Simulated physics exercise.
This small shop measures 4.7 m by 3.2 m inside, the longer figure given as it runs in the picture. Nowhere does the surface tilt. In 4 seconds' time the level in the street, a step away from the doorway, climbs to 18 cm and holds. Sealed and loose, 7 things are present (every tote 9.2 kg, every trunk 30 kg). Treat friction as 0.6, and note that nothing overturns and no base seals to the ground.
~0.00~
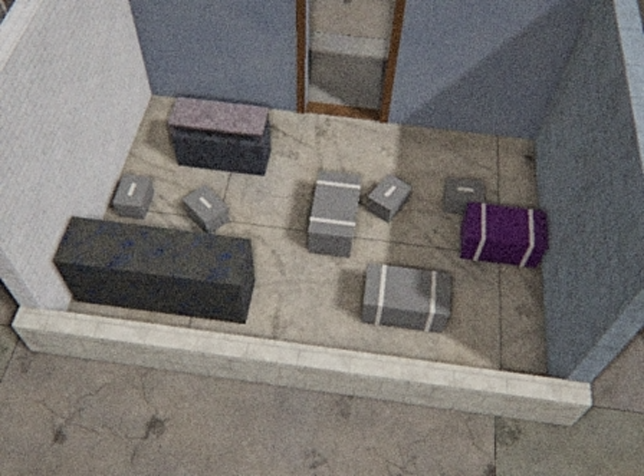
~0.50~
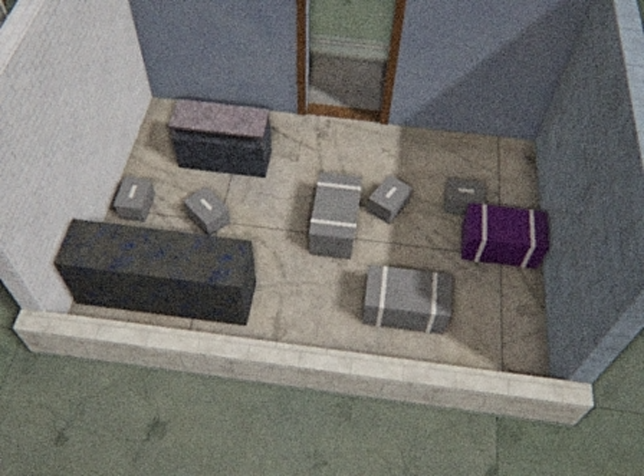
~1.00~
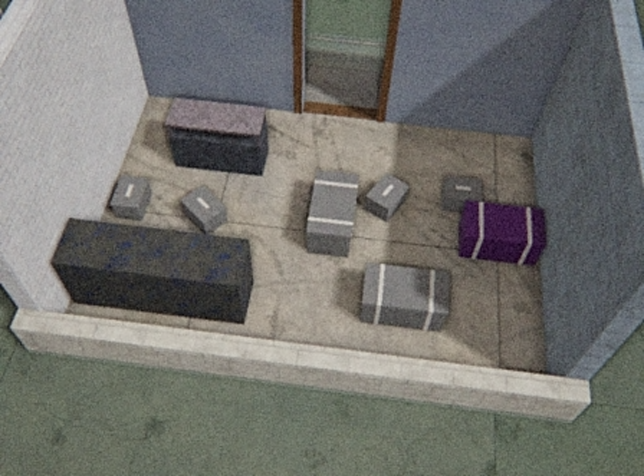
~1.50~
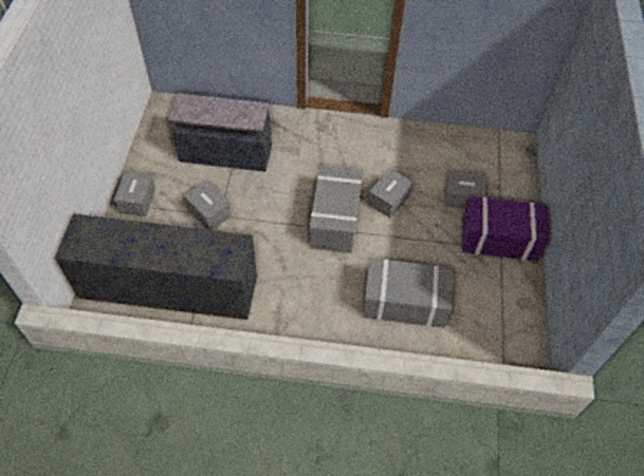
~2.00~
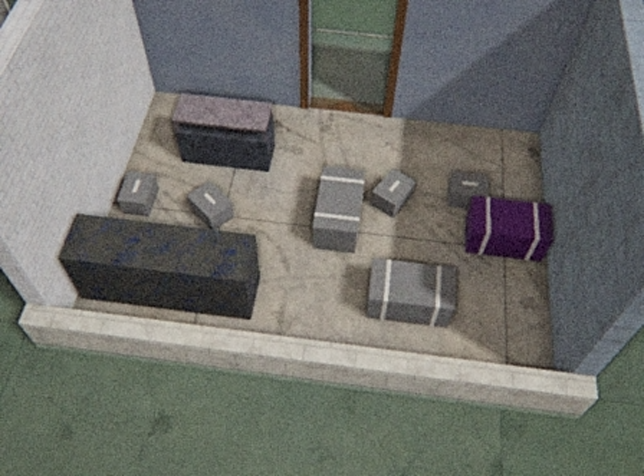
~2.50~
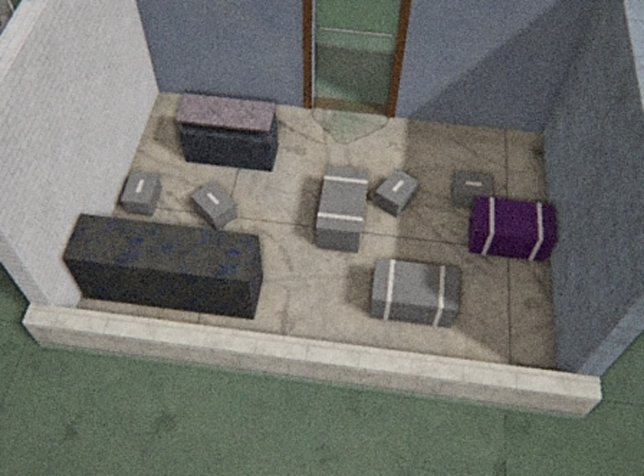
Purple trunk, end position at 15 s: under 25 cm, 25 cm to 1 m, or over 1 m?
I'd say it gets moved somewhat.
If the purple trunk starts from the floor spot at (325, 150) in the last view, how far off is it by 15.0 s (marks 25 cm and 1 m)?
So it journeys a long way.
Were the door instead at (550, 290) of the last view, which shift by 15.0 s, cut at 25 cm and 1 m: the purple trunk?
As for the purple trunk, it keeps its spot.
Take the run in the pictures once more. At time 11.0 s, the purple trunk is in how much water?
Close to 8 centimetres.
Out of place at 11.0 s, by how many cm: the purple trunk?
Around 0 cm from the start by that time.
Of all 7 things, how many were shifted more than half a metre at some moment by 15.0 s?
5.
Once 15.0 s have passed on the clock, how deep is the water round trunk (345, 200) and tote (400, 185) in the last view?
I'd put it at 11 cm and 12 cm respectively.
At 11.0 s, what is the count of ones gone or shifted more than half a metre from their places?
Tally at that time: 1.
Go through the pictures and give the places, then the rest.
In the first picture, the purple trunk at (507, 224) rests on the ground; 0.0 m2 under water; 0 of 7 have shifted.
In the second picture, the purple trunk at (508, 225) rests on the ground; water covers 0.0 m2; 0 of 7 have shifted.
In the third picture, the purple trunk at (505, 222), on the bottom; 0.0 m2 under water; 0 of 7 have shifted.
In the fourth picture, the purple trunk at (509, 218) rests on the ground; water covers 0.0 m2; 0 of 7 have shifted.
In the fifth picture, the purple trunk at (512, 218) rests on the ground; water covers 0.0 m2; 0 of 7 have shifted.
In the sixth picture, the purple trunk at (516, 218) rests on the ground; water covers 0.3 m2; 0 of 7 have shifted.
After 3.5 s the purple trunk is near (516, 218), 0.0 m from its start, aground; 0 afloat.
After 6.8 s the purple trunk is near (516, 218), 0.0 m from its start, aground; 0 afloat.
After 11.0 s the purple trunk is near (516, 218), 0.0 m from its start, aground; 0 afloat.
After 15.0 s the purple trunk is near (515, 169), 0.6 m from its start, aground; 6 afloat.
